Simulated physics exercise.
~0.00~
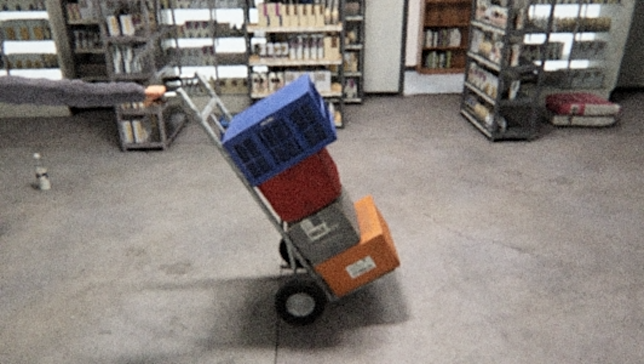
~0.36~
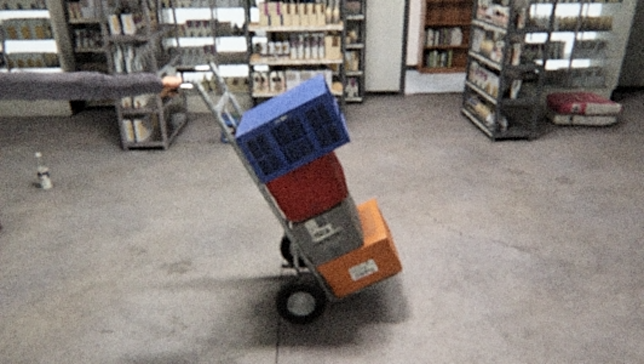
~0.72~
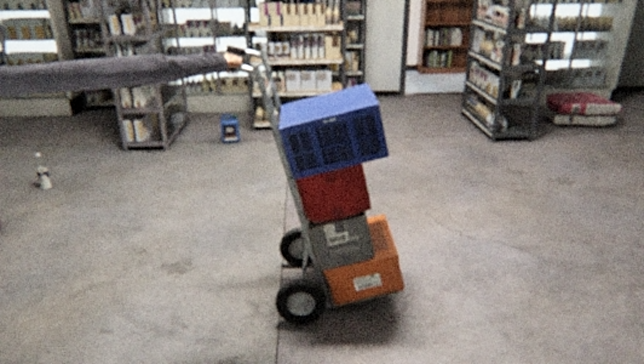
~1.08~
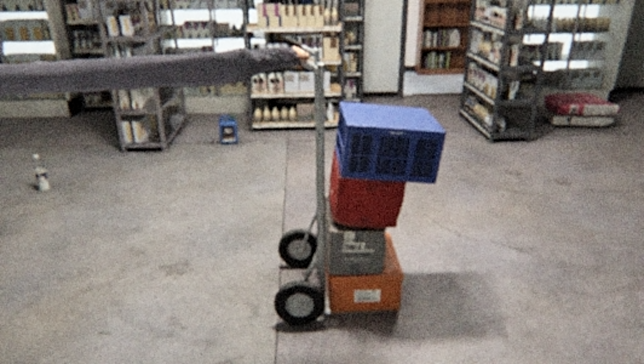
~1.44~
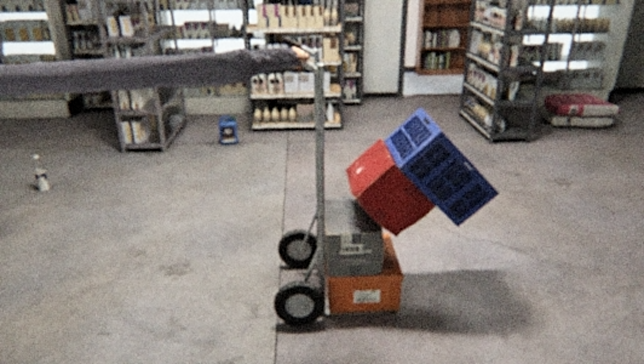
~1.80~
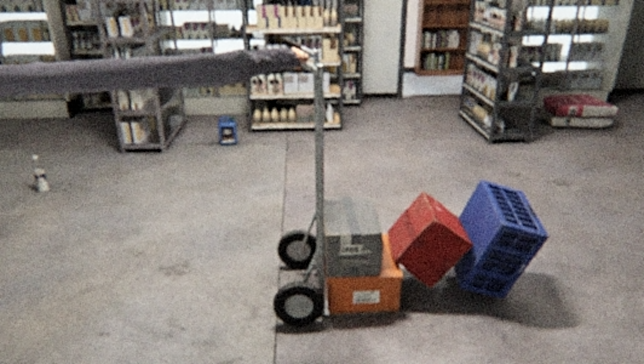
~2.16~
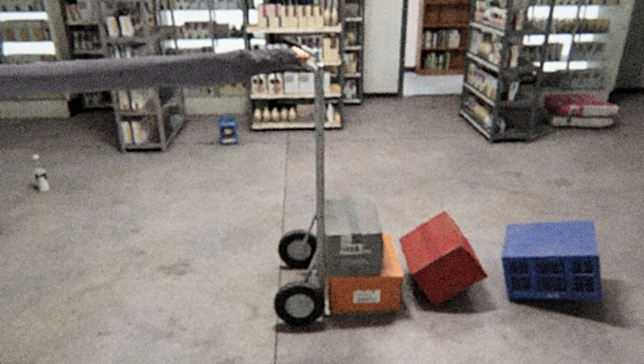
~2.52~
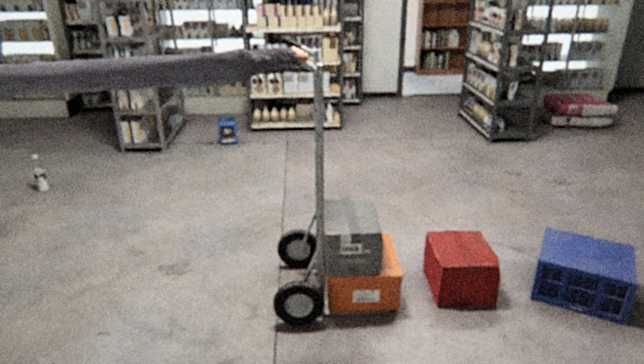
Arm swinging a loaded hand truck upright, the blue crate and red box toppling off rightward onto the floor, two boxes staying stacked.
